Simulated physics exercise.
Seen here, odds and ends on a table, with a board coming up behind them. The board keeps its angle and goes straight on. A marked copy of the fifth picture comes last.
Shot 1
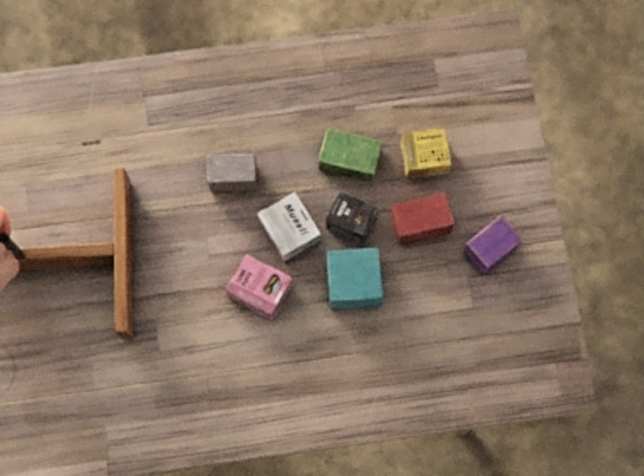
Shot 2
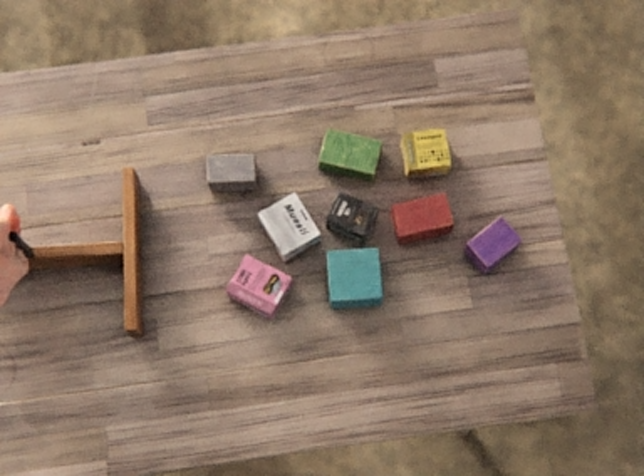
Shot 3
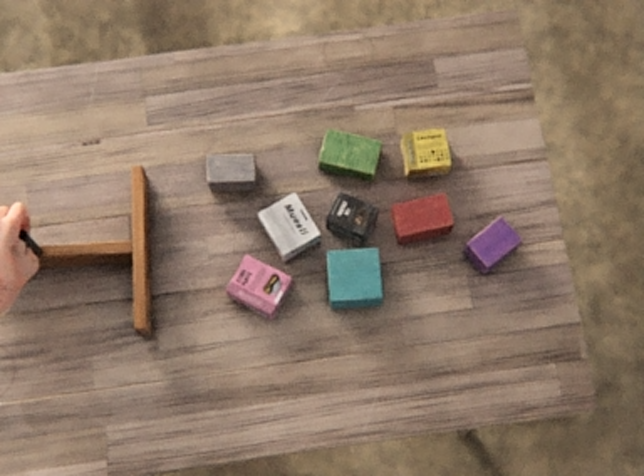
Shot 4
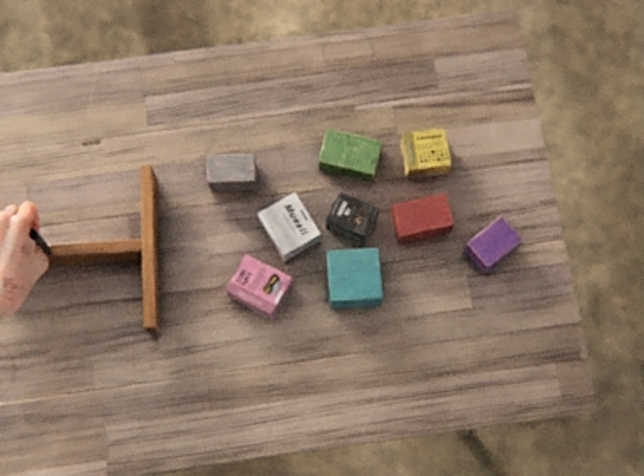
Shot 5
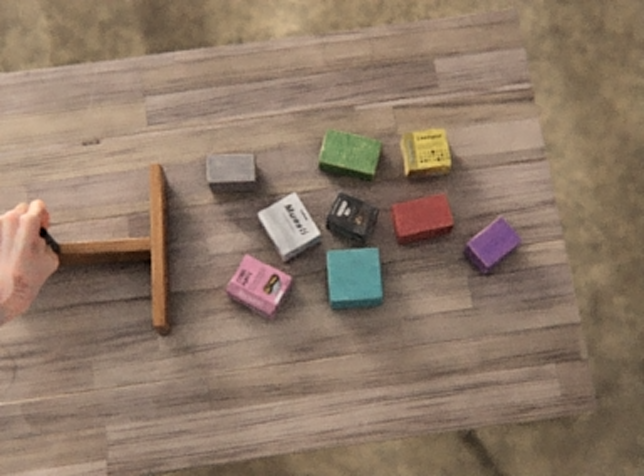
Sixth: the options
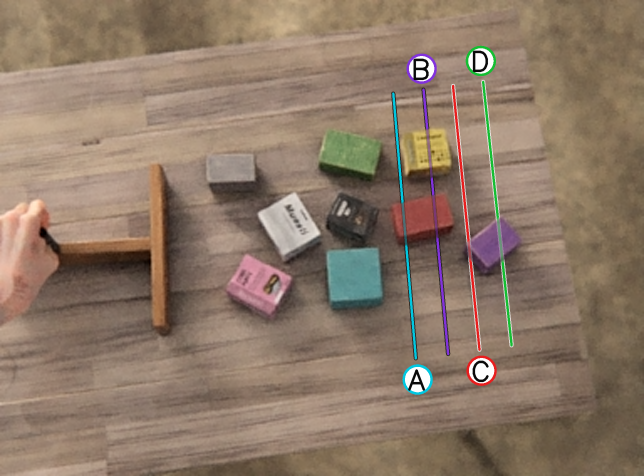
A wooden T-shaped board, its handle gripped by a hand at the left edge, lies on a greyish wood-plank tabletop seen from above. To its right sit nine small blocks and packets: grey, white and pink nearest it, green, black and turquoise beyond, then yellow, red and purple. The hand slides the board slowly a short way right, touching none of them, while the objects and camera stay still.
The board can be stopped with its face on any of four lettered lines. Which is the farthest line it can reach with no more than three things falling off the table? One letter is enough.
No fourth one falls up to C.
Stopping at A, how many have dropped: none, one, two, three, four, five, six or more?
The count is none.
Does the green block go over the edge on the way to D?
Yes.
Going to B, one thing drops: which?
It is the yellow packet.
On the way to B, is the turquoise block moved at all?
Yes.
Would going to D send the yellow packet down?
Yes.
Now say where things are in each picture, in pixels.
The first frame shows grey block (232, 173); pink packet (260, 287); green block (350, 155).
The second frame shows board (129, 247); white packet (289, 228).
The third frame shows board (138, 246); turquoise block (355, 279).
The fourth frame shows board (148, 244); red block (422, 219).
The fifth frame shows board (157, 243); grey block (232, 173); pink packet (260, 287); green block (350, 155).
On the copy, A at (404, 222); B at (436, 218); C at (466, 214); D at (497, 210).
On C. First, board (268, 228); grey block (295, 165); turquoise block (363, 276).
Then, board (378, 213); yellow packet (503, 143); purple block (517, 240).
Finally, board (465, 202); yellow packet over the edge; purple block over the edge; two fallen.
By contrast, A is within the limit but short; B is within the limit but short; D drops six.
